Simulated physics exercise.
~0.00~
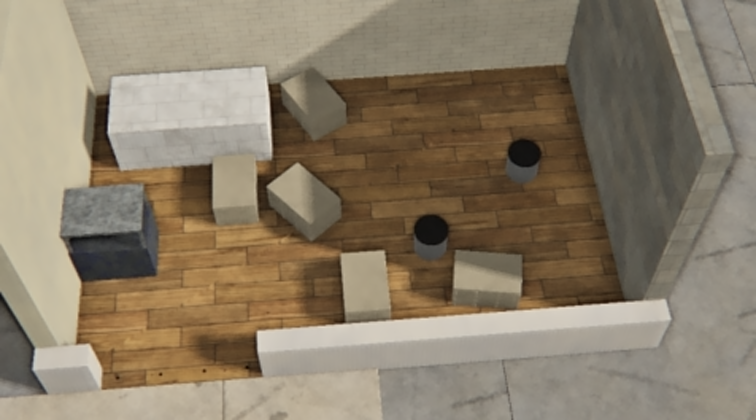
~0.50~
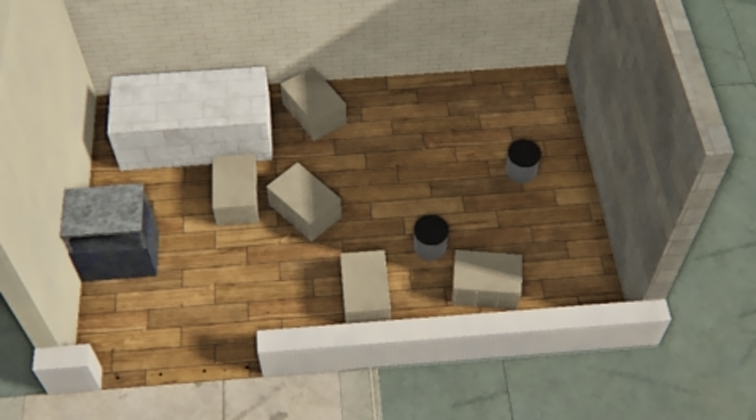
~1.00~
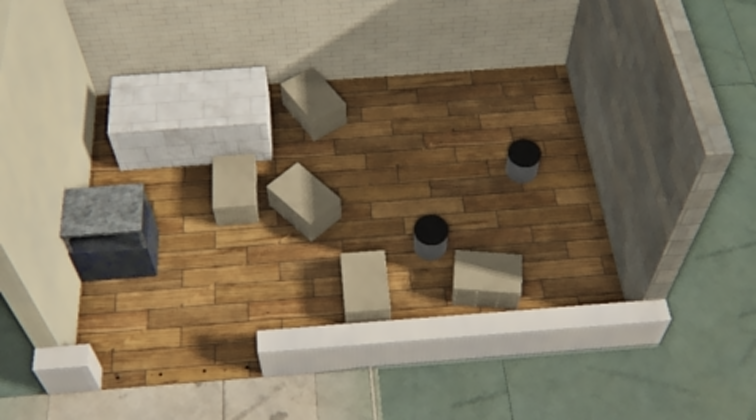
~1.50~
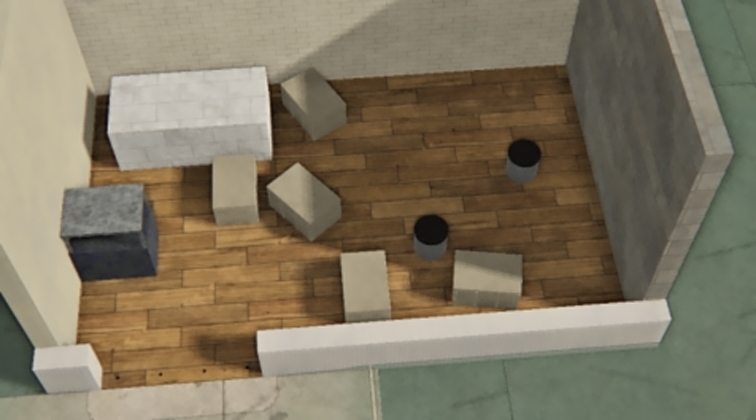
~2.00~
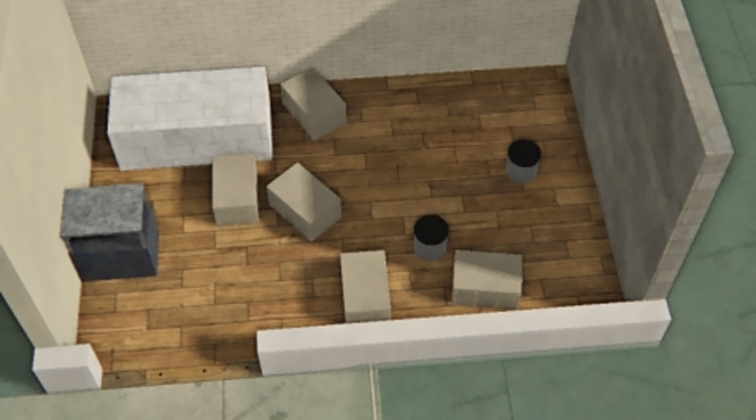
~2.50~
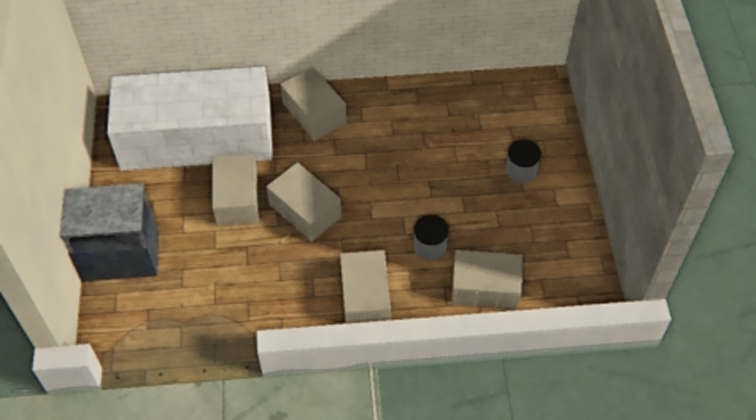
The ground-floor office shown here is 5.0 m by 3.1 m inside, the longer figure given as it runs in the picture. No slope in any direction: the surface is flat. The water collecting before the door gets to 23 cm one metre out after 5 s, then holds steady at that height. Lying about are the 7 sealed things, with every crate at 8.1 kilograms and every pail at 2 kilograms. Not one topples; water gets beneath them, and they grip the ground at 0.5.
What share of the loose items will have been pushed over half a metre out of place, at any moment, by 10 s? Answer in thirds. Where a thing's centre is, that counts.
One to two thirds.
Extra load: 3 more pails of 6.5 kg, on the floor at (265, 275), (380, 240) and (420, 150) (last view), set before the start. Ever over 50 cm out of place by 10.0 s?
Order as asked - exceeds the limit, falls below the limit, exceeds the limit.
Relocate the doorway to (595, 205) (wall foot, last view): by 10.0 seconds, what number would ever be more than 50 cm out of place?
So the tally would be 6.
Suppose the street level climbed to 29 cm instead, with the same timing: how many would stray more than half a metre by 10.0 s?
Result: 4.
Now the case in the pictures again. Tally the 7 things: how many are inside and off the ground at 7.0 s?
Count: 1.
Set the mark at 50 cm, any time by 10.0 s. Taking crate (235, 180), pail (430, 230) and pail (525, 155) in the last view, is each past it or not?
Result, in order: Exceeded / stayed within / exceeded.
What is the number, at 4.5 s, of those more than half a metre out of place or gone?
Tally at that time: 0.
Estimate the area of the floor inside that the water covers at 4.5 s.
Roughly 4.0 m2.
After 3.5 s 0 of 7 are over 50 cm from their spots; 0 afloat.
After 4.5 s 0 of 7 are over 50 cm from their spots; 0 afloat.
After 7.0 s 2 of 7 are over 50 cm from their spots; 1 afloat.
After 10.0 s 3 of 7 are over 50 cm from their spots, and 3 have been at some point; 4 afloat.
